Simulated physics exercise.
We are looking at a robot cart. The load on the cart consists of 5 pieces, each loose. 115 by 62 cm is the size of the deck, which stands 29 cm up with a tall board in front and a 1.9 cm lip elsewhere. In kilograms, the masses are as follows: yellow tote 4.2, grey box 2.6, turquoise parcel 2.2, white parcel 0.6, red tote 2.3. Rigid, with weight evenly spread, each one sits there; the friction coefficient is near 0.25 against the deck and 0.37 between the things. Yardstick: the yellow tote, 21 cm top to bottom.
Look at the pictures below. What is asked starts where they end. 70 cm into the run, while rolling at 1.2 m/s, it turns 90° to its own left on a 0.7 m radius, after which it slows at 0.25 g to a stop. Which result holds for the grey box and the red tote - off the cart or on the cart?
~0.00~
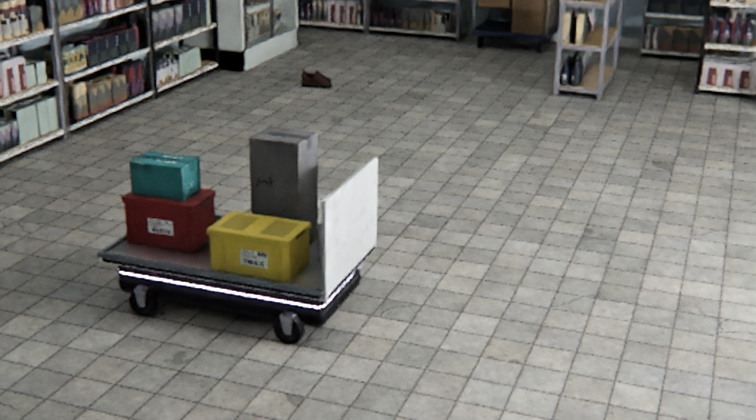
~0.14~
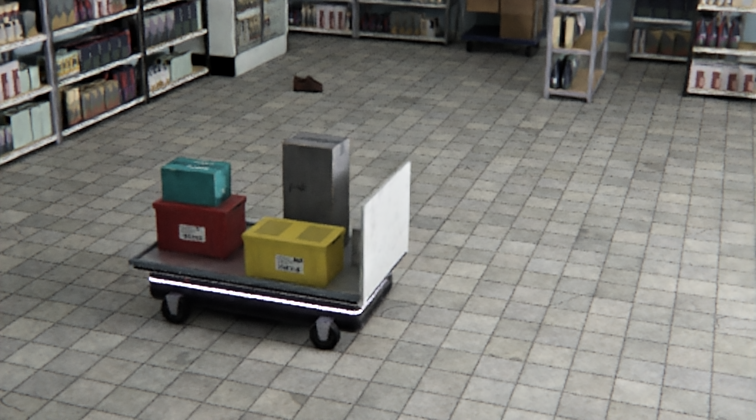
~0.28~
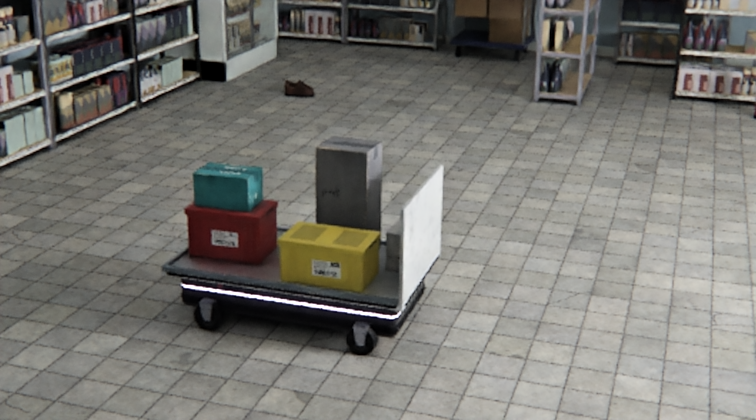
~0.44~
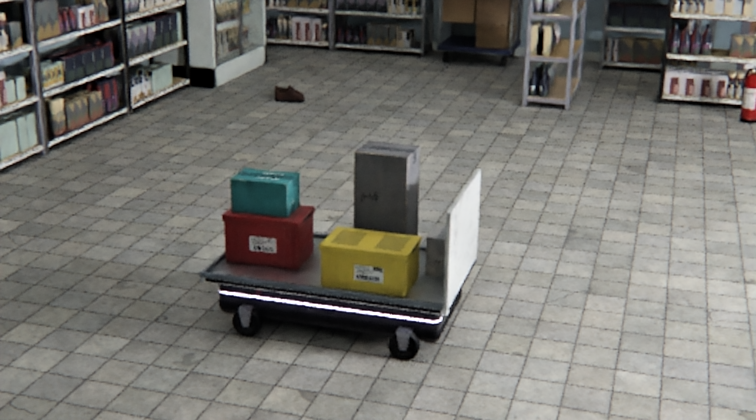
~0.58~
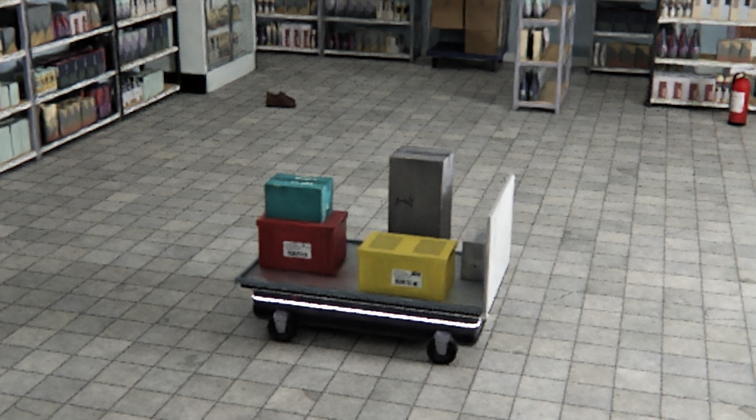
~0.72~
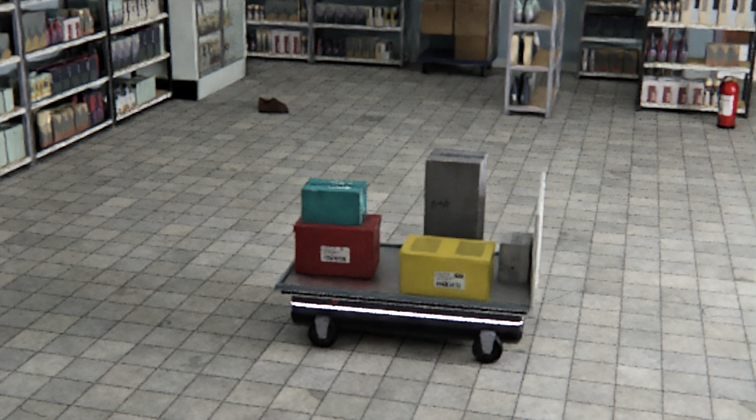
As it turns out, the grey box is on the cart, the red tote is on the cart.
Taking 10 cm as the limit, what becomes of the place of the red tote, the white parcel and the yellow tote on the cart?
First, the red tote stays in its position; second, the white parcel is moved away; third, the yellow tote stays in its position.
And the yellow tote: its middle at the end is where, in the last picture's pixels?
It settles somewhere near (546, 164).
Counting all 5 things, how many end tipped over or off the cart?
Altogether, 0.
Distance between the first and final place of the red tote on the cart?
Displacement: Approx. 0 cm.
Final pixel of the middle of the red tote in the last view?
You'll find it at about (513, 187).
After 1.02 s, cart 122 cm along, turned 31°; grey box slid 12 cm near (514, 201); white parcel slid 32 cm; yellow tote slid 3 cm.
After 1.42 s, cart 170 cm along, turned 70°; grey box slid 12 cm near (526, 169); white parcel slid 32 cm; yellow tote slid 3 cm.
At rest (2.7 s), not toppled but over 10 cm from the start, grey box and white parcel; the other 3 in place, give or take 10 cm. In the last view, grey box near (511, 134), red tote near (513, 187).
